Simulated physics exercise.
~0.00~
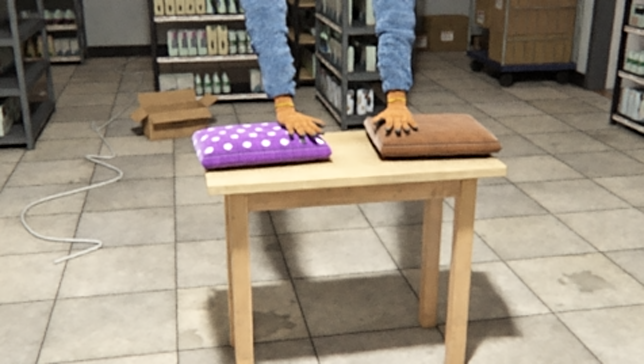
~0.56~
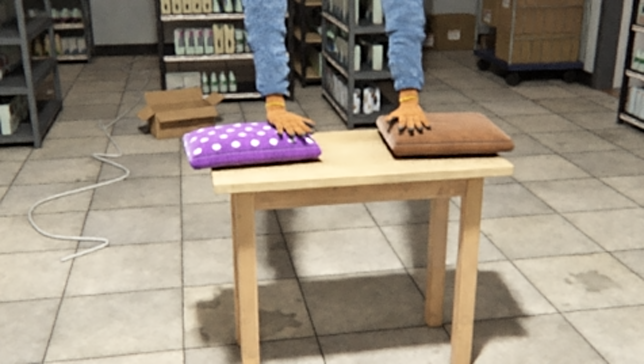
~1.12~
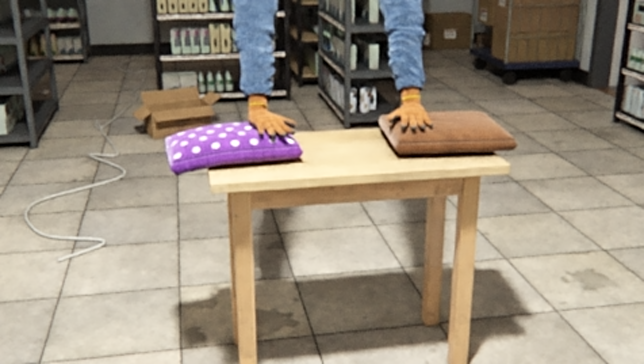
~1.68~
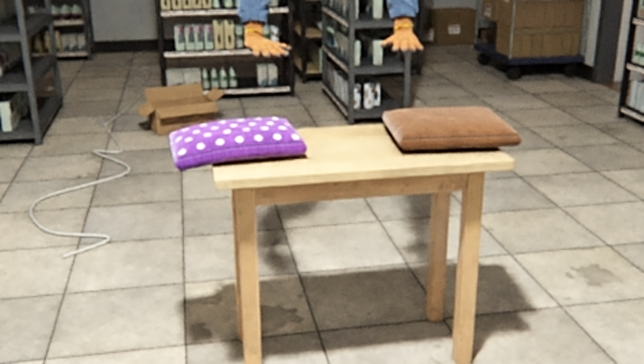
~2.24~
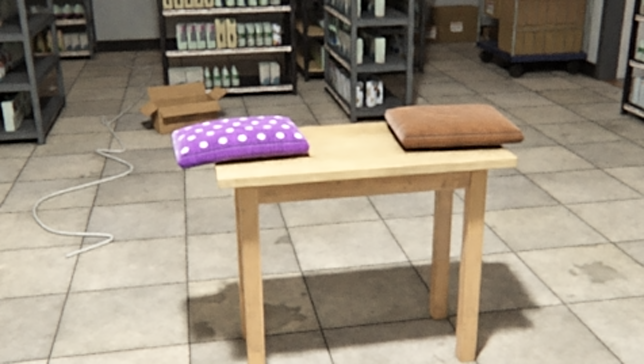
Two orange-gloved hands on blue-sleeved arms press on a purple pillow with white dots at the left of a pale wooden bench and a brown cushion at the right, seen from the front by a slightly swaying camera in a tiled storeroom. Shelves, cardboard boxes and a loose white cable lie behind. The hands slide the pillow left and the cushion slightly right, until both stick out over the ends. Then the hands lift off and draw back out of view. Both the pillow and the cushion stay on top, lying still.
